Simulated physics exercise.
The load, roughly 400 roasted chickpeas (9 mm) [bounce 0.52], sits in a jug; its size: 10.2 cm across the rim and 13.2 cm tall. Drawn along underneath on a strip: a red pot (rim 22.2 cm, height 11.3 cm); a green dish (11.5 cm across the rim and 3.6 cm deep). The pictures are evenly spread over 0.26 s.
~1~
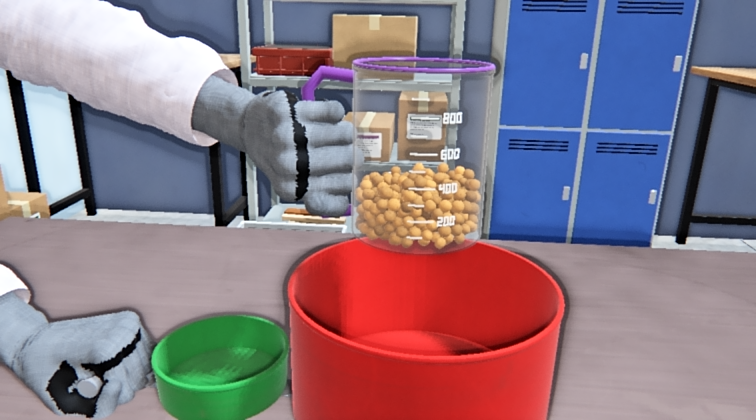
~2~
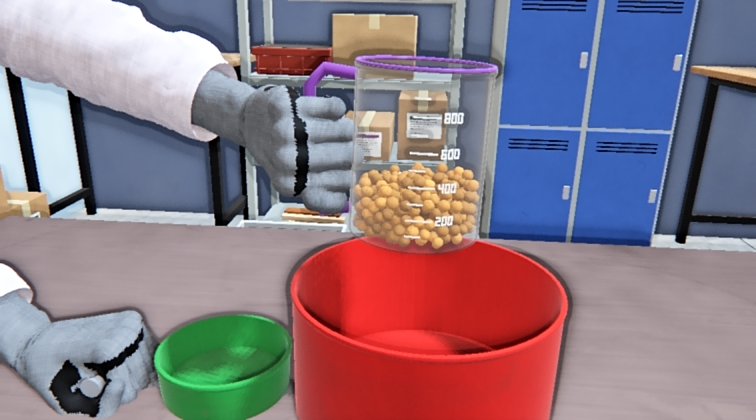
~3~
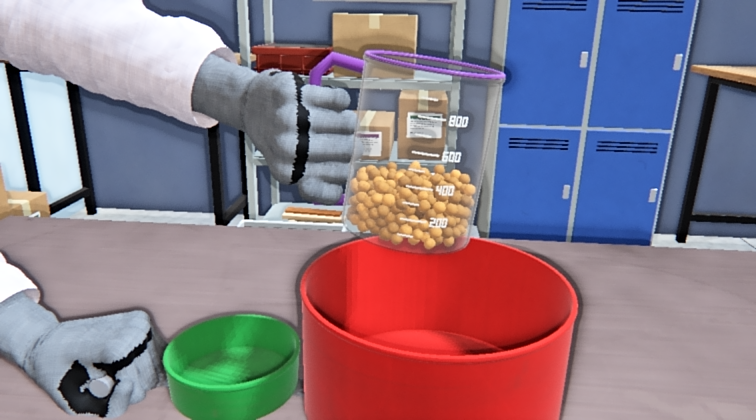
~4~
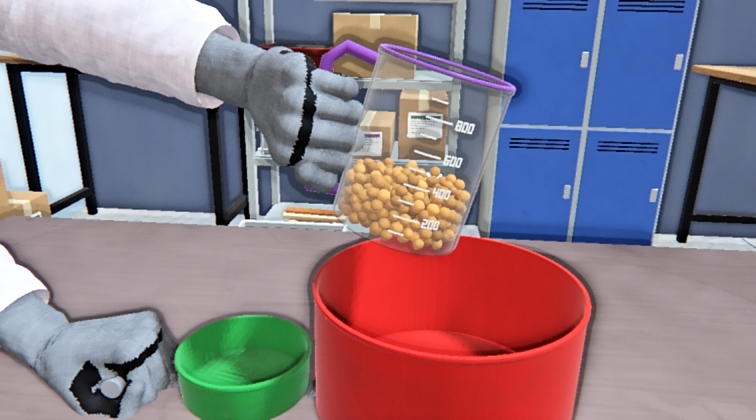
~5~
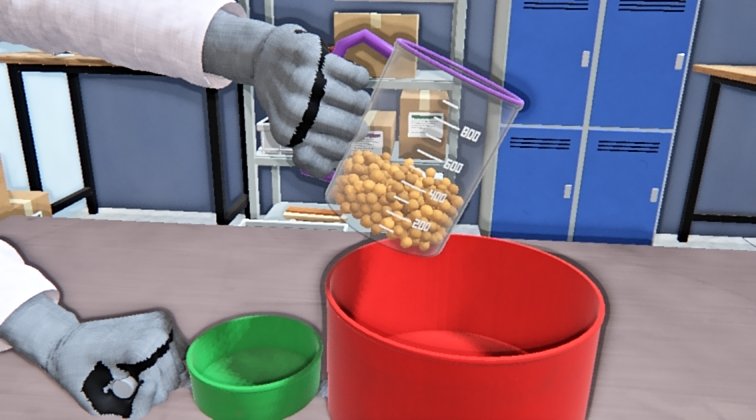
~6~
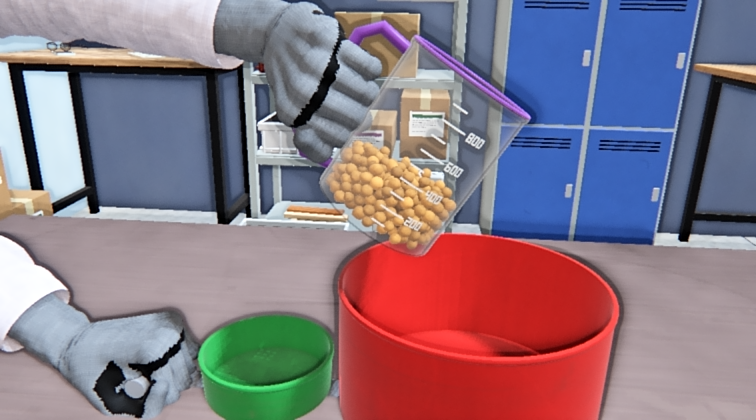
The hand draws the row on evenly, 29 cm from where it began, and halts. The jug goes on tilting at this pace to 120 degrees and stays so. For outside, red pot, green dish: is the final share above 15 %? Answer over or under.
Outside: Over, red pot: Over, green dish: Over.
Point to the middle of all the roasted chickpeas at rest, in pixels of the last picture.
Near (579, 393).
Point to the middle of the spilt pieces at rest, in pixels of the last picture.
Around (557, 364).
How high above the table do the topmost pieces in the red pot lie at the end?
Roughly 1.5 cm.
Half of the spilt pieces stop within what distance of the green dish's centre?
About 8 cm.
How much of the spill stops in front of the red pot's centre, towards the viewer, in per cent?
Roughly 30 per cent.
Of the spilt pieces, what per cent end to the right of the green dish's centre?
Some 70 per cent.
Then, 0.52 s after the last picture, tilt 116 degrees; jug 95 %; middle of all pieces on or above the table near (391, 169).
Then, 0.95 s after the last picture, tilt 120 degrees; outside 20 %, green dish 25 %, jug 10 %, red pot 25 %, in the air 15 %; middle of all pieces on or above the table near (536, 350).
Then, 1.34 s after the last picture, tilt 120 degrees; outside 25 %, green dish 45 %, red pot 25 %; middle of all pieces on or above the table near (601, 392).
Then, 1.72 s after the last picture, tilt 120 degrees; outside 25 %, green dish 45 %, red pot 25 %; middle of all pieces on or above the table near (602, 392).
In the end, outside 25 %, green dish 45 %, jug 0 %, red pot 25 %.
